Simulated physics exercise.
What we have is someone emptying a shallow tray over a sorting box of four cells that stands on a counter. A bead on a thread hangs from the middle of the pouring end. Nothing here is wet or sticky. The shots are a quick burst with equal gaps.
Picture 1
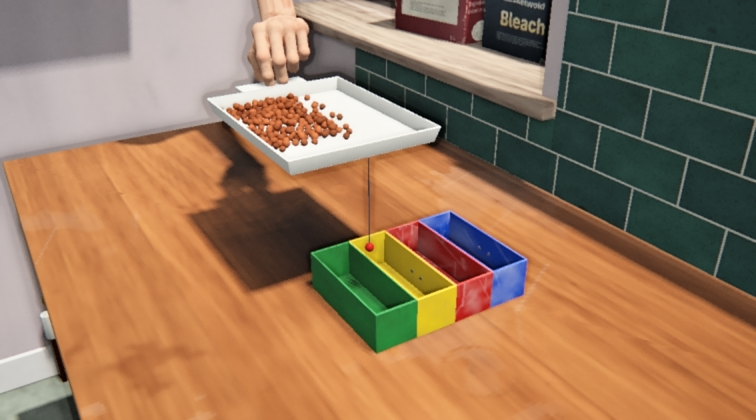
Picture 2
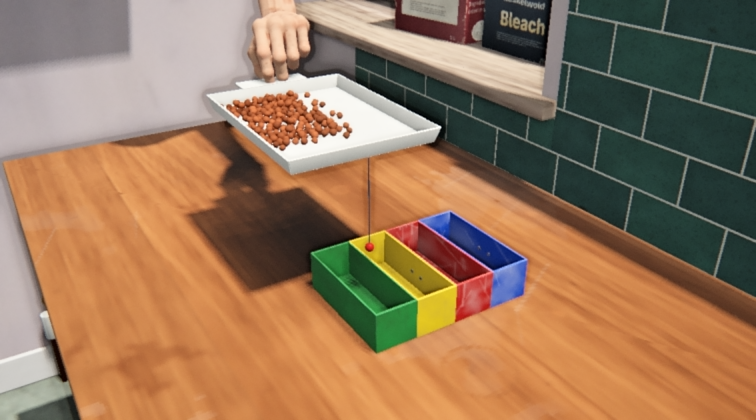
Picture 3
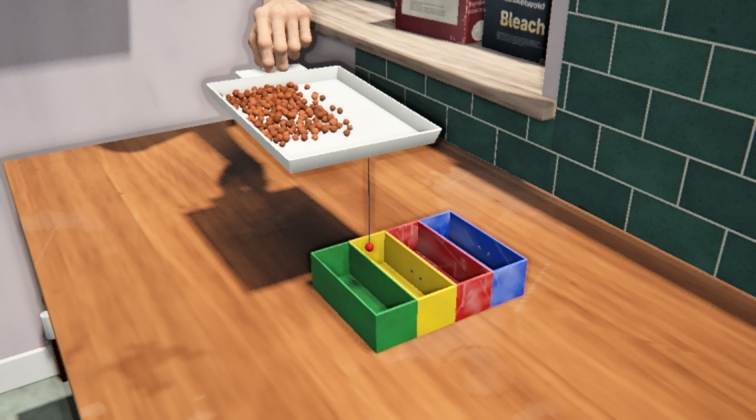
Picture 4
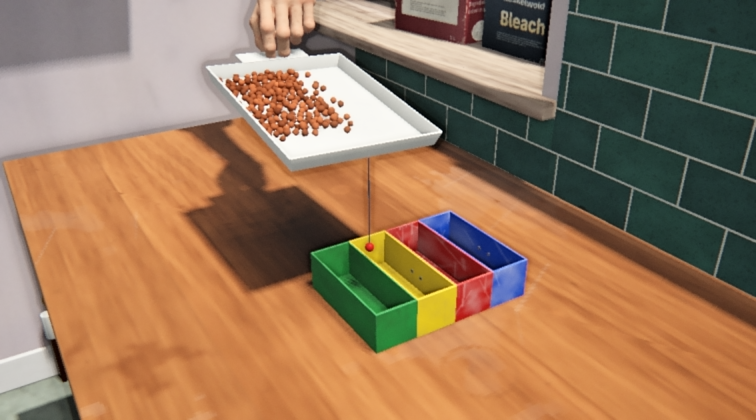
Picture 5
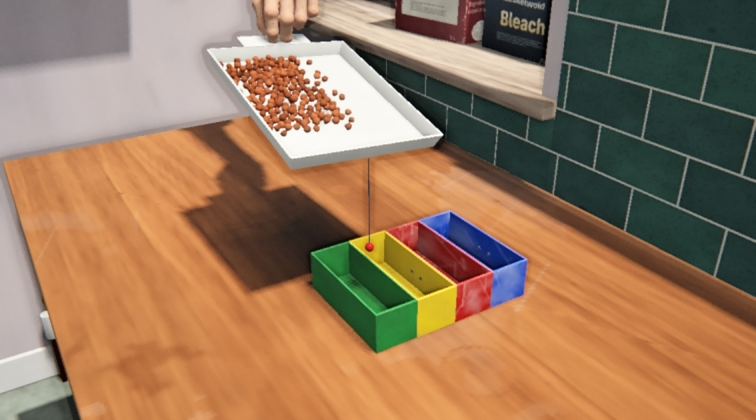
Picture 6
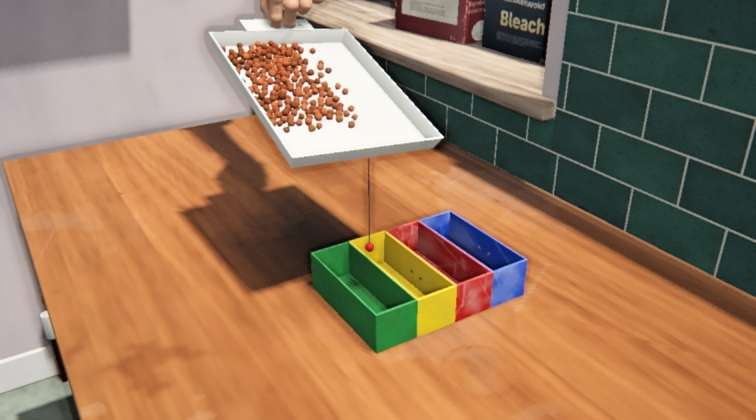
On a wooden counter, a hand holds a shallow white tray of small brown pellets above a box with green, yellow, red and blue cells, then gradually raises the tray's far end, while a red bead hangs still on its thread.
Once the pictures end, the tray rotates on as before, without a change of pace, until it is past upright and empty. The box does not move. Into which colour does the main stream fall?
Most goes to the red cell.
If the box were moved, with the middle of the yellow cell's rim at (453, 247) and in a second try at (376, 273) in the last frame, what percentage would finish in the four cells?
First some 70, then 100 per cent.
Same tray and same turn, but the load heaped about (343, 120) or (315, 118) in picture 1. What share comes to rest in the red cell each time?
In turn 50 and 50 in a hundred.
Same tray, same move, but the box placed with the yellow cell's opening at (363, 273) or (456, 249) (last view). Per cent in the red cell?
Roughly 30 per cent, and 0 per cent.
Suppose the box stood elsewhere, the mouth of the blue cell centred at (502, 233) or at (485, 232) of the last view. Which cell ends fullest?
In turn: That yellow cell; the cell in yellow.
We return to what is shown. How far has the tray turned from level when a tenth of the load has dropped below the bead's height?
At about 75°.
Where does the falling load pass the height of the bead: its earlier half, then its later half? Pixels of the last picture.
Early half (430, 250), late half (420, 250).
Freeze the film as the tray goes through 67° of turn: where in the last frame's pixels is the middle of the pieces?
Close to (394, 142).
Soon, tray tipped steeply; most on the tray; a stray few in the red cell; a stray few in the blue cell; a stray few in the yellow cell; a small part falling or outside the box.
A while on, tray tipped past a quarter turn; about a quarter on the tray; about a quarter in the red cell; a small part in the yellow cell; a small part in the green cell; a small part in the blue cell; about a third falling or outside the box.
Towards the end, tray tipped past a quarter turn; about half in the red cell; about a third in the yellow cell; a small part in the green cell; a small part in the blue cell; a stray few falling or outside the box.
Finally, tray tipped past a quarter turn; about half in the red cell; about a third in the yellow cell; a small part in the green cell; a small part in the blue cell; a stray few outside the box.
